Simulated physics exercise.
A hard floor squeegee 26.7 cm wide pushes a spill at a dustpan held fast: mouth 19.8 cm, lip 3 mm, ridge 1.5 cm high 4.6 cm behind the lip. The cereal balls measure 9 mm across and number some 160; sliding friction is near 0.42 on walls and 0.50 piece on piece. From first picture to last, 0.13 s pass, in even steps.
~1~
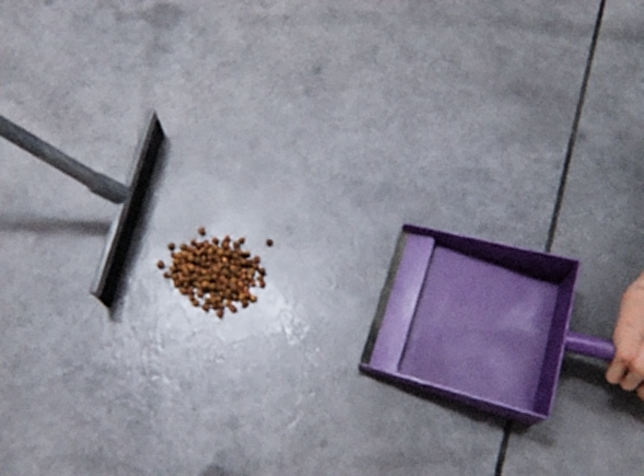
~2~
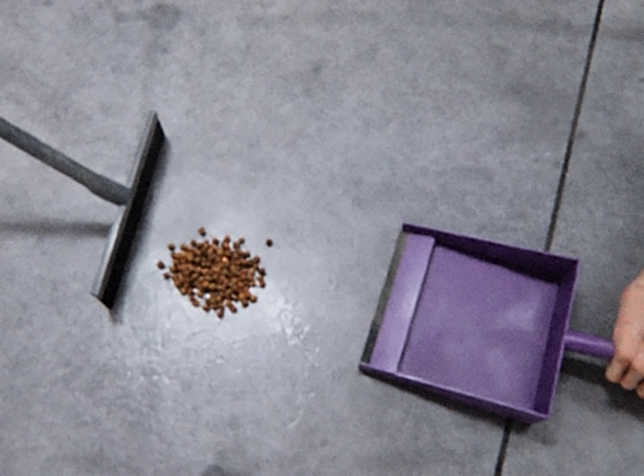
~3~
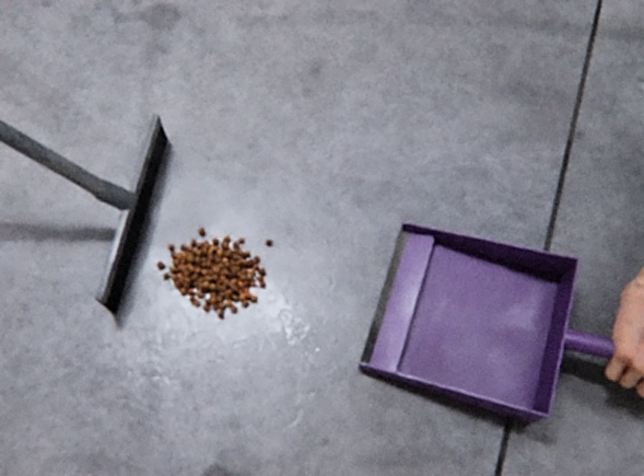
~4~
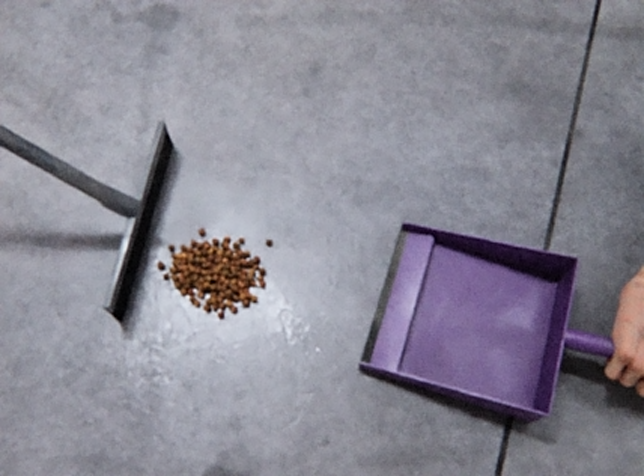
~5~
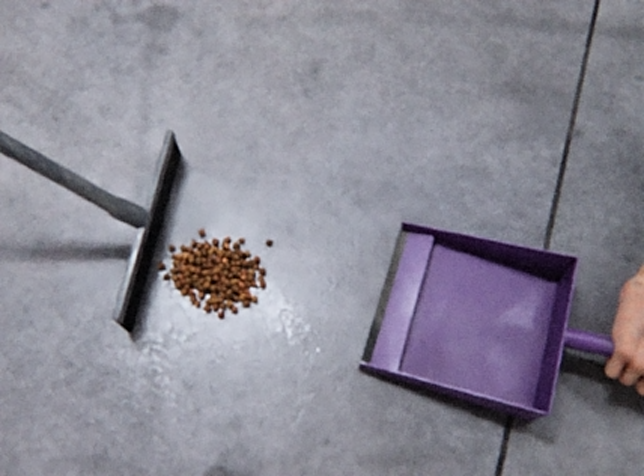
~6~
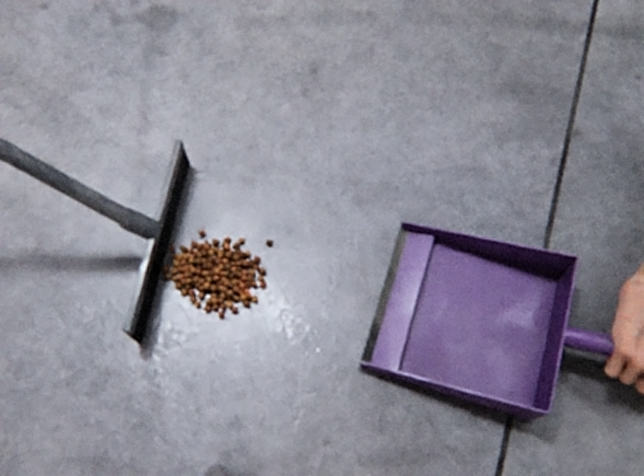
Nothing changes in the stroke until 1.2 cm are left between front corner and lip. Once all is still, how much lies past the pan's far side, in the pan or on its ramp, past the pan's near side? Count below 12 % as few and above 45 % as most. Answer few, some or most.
Past the pan's far side: Few; in the pan or on its ramp: Few; past the pan's near side: Some.
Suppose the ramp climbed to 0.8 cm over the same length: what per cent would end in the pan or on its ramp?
Then about 10 per cent.
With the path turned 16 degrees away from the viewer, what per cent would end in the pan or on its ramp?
Then about 15 per cent.
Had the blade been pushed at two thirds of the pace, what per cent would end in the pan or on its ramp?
Then about 0 per cent.
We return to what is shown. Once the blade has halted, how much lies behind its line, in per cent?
Some 10 per cent.
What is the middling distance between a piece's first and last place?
Roughly 22 cm.
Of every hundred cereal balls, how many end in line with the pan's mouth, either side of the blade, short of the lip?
Some 55 per cent.
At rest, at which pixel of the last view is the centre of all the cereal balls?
At about (359, 342).
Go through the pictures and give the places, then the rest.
In the first picture, blade from (96, 292) to (153, 115), moved 0.0 cm, 0 of the pieces shifted so far; middle of the pieces at (214, 269); pan at (478, 327).
In the second picture, blade from (98, 294) to (154, 117), moved 0.3 cm, 0 of the pieces shifted so far; middle of the pieces at (214, 269).
In the third picture, blade from (102, 299) to (157, 121), moved 1.0 cm, 0 of the pieces shifted so far; middle of the pieces at (214, 269).
In the fourth picture, blade from (109, 308) to (163, 127), moved 2.4 cm, 0 of the pieces shifted so far; middle of the pieces at (215, 269).
In the fifth picture, blade from (119, 319) to (171, 136), moved 4.2 cm, 0 of the pieces shifted so far; middle of the pieces at (215, 270).
In the sixth picture, blade from (129, 331) to (180, 146), moved 6.2 cm, 1 of the pieces shifted so far; middle of the pieces at (215, 270); pan at (477, 324).
Then, 0.20 s after the last picture, middle of the blade 17 cm from the lip; 0 % over the lip, far side 0 %, near side 15 %.
Then, 0.34 s after the last picture, middle of the blade 7 cm from the lip; 0 % over the lip, far side 0 %, near side 30 %.
Then, 0.60 s after the last picture, middle of the blade 3 cm from the lip; 5 % over the lip, far side 0 %, near side 40 %.
In the end, far side 0 %, pan 5 %, near side 40 %, in front of the lip or behind the blade 55 %.
